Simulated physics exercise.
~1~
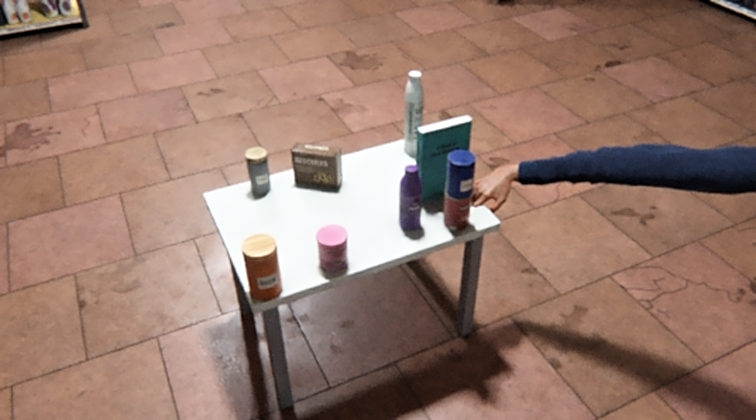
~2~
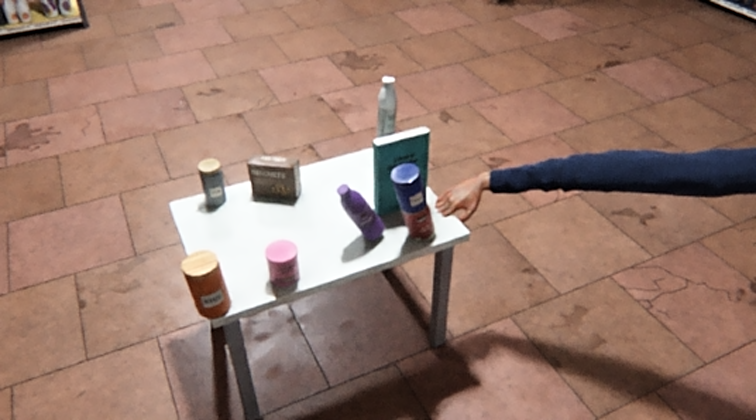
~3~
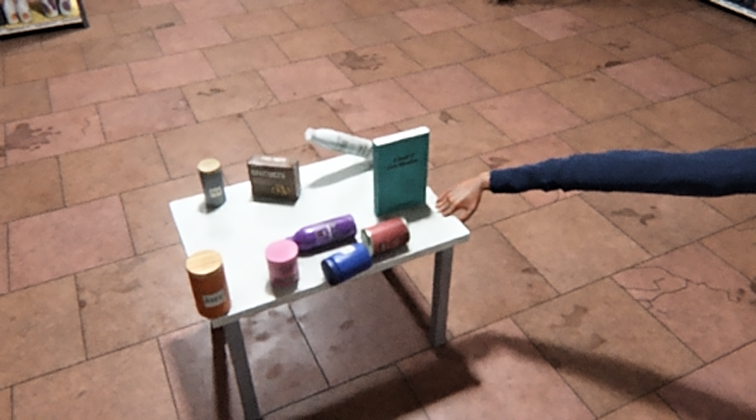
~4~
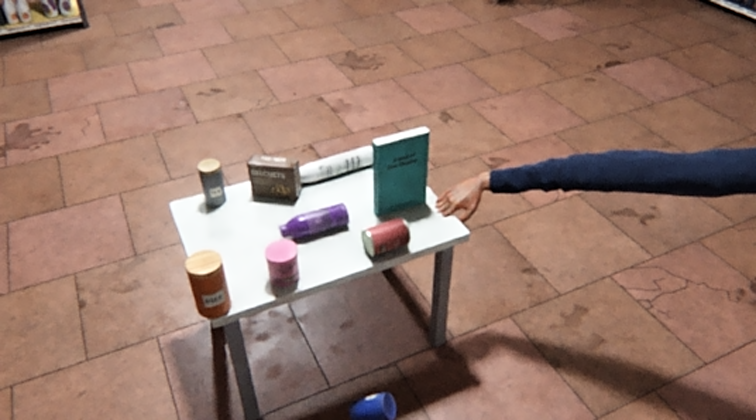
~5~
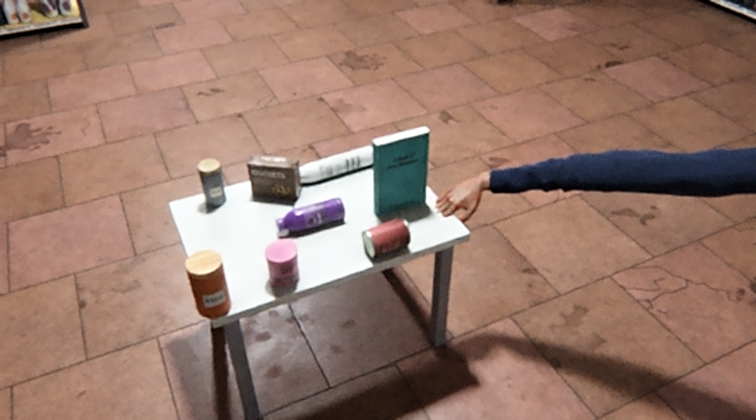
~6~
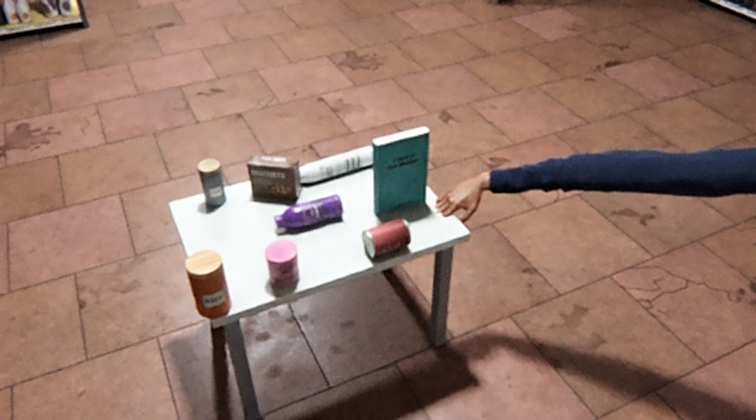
A hand shoves the white table left, toppling three items while the blue jar falls off.
